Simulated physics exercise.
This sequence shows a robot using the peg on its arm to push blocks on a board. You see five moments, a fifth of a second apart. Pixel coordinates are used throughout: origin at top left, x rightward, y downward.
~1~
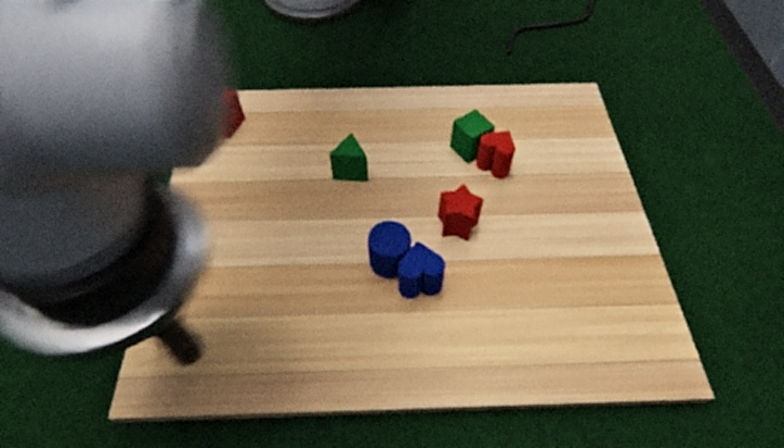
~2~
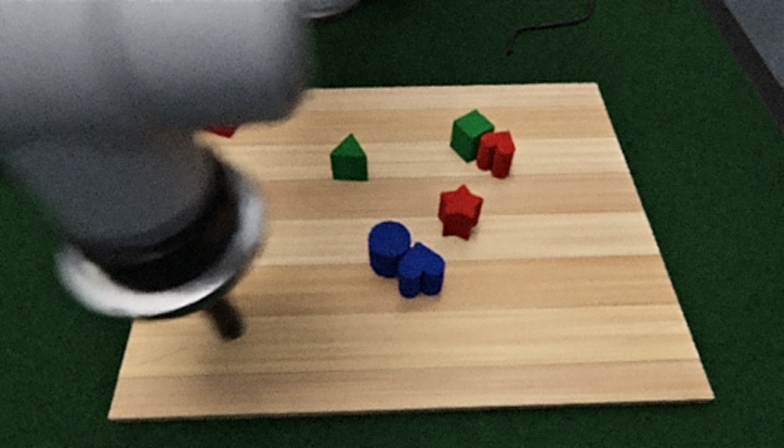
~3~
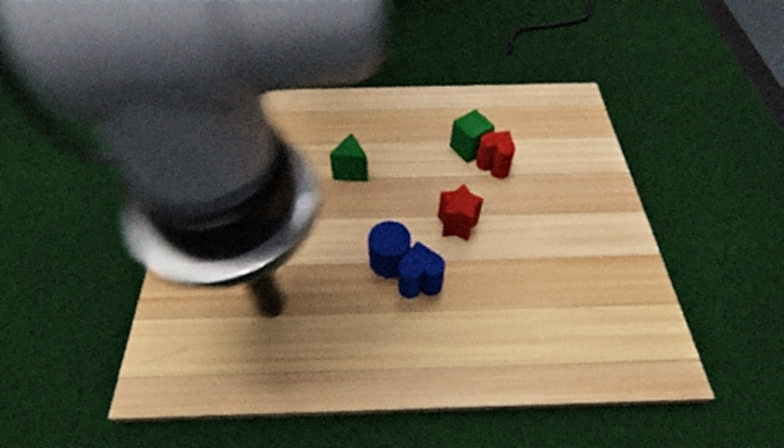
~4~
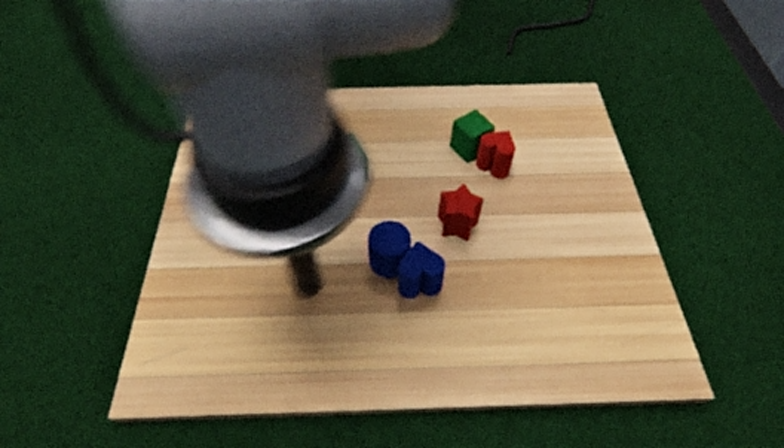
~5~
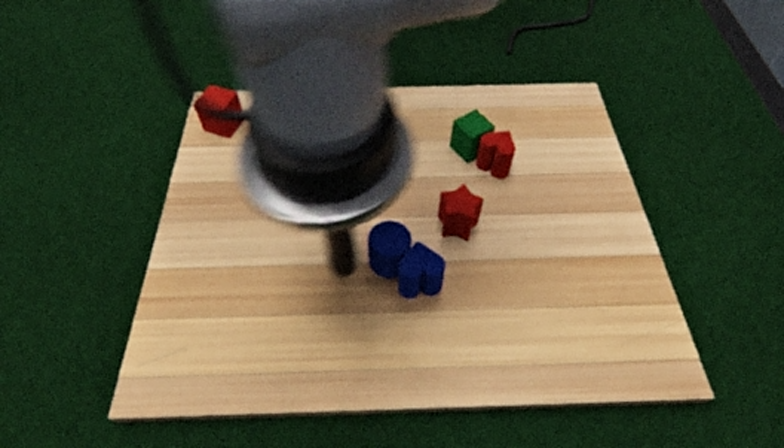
Robot arm with a dark peg moving rightward across a wooden board toward blue blocks, while the coloured blocks stay still.
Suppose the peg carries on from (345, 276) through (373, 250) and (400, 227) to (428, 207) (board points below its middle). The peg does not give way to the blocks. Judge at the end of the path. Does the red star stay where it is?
Answer: Yes.
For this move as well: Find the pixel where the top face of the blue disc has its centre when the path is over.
In the picture, it is at (427, 222).
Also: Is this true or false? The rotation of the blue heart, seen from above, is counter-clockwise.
That claim is false.
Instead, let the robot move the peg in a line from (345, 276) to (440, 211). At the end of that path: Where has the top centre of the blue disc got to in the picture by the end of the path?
When the path ends, it will be at (446, 222).
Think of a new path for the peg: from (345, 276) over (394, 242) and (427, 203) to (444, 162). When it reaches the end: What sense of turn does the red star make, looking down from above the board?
Counterclockwise from above.
What follows on the original path. One third of the way, peg (372, 241); blue disc (407, 230); blue heart (425, 262), turned 15° clockwise.
Two thirds of the way, peg (400, 217); blue disc (426, 222); blue heart (426, 262), turned 20° clockwise.
At the end, peg (429, 197); blue disc (427, 222); blue heart (426, 262), turned 20° clockwise; red star not moved.
